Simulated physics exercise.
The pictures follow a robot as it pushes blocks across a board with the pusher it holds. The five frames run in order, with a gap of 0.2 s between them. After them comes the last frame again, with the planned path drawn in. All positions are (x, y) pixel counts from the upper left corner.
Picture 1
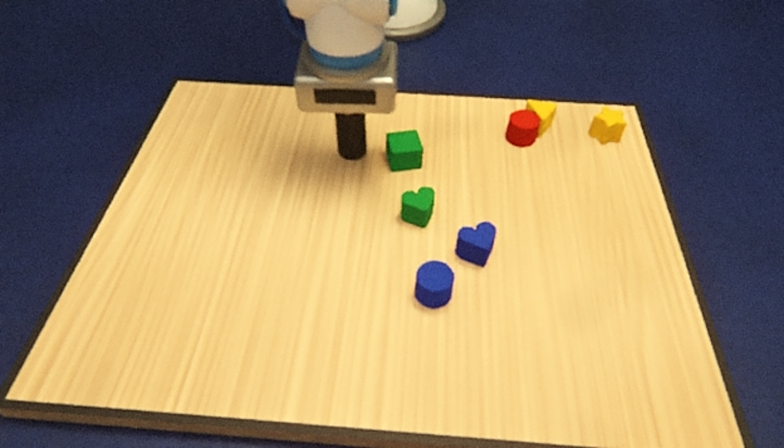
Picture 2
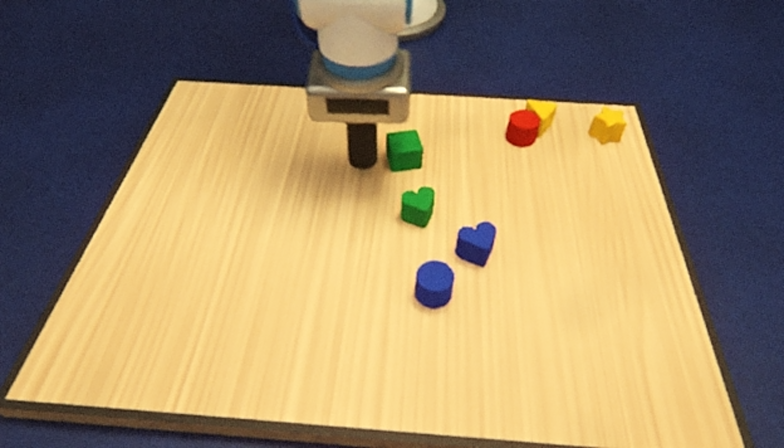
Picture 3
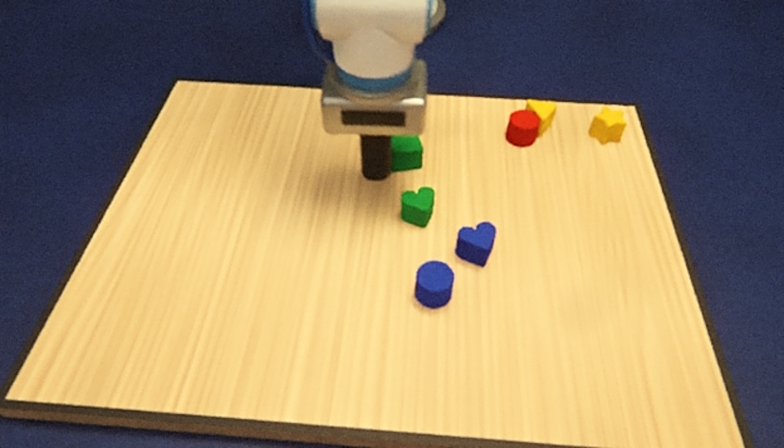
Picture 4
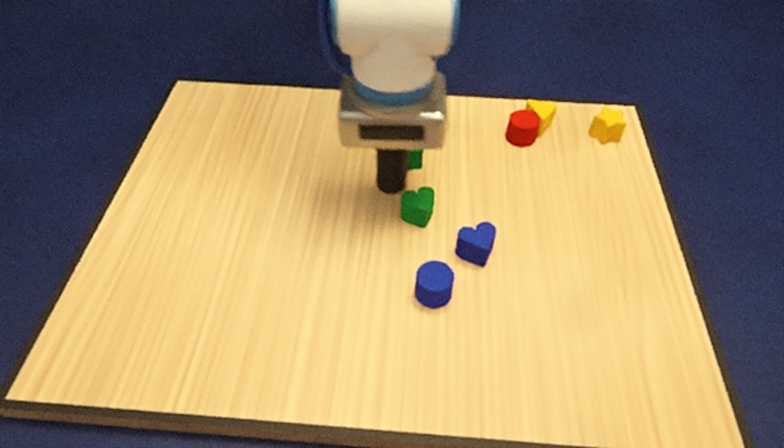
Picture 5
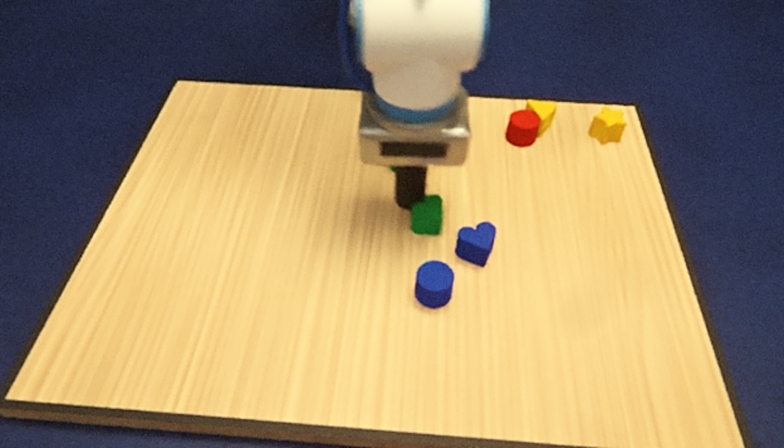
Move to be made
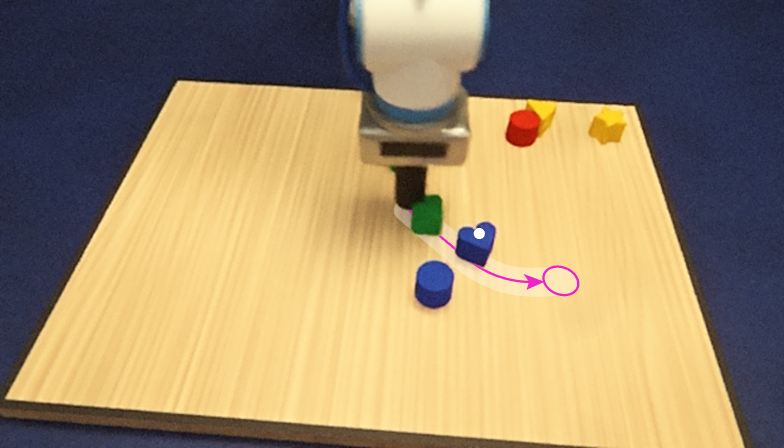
A robot arm slid its dark pusher down and to the right across the wooden board, past the green cube, then nudged the green heart slightly toward the blue heart while the other blocks stayed put.
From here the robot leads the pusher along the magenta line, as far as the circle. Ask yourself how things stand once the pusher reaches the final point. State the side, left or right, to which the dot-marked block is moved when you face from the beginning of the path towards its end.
That block drifts left.
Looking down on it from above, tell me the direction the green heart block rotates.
I'd predict that, seen from above, the green heart block rotates clockwise.
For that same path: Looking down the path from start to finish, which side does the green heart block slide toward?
It shifts rightward.
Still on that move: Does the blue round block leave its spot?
In short: No.
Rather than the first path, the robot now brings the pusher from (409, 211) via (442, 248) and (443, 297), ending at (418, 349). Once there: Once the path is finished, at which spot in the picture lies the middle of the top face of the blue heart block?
Roughly at (496, 248).
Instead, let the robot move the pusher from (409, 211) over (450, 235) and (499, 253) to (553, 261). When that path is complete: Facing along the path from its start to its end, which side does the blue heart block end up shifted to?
It slides rightward.
Drawn move, from (409, 211) over (450, 244) and (499, 277) to (561, 281); the dot is on the blue heart block.
What follows on the original path. One third of the way, pusher (452, 233); green heart block (469, 246), turned 15° clockwise; blue heart block (499, 246), turned 70° anticlockwise.
Two thirds of the way, pusher (504, 266); green heart block (509, 284), turned 45° clockwise; blue heart block (545, 262), turned 115° anticlockwise.
At the end, pusher (566, 269); green heart block (514, 287), turned 65° clockwise; blue round block still; blue heart block (608, 270), turned 100° anticlockwise.
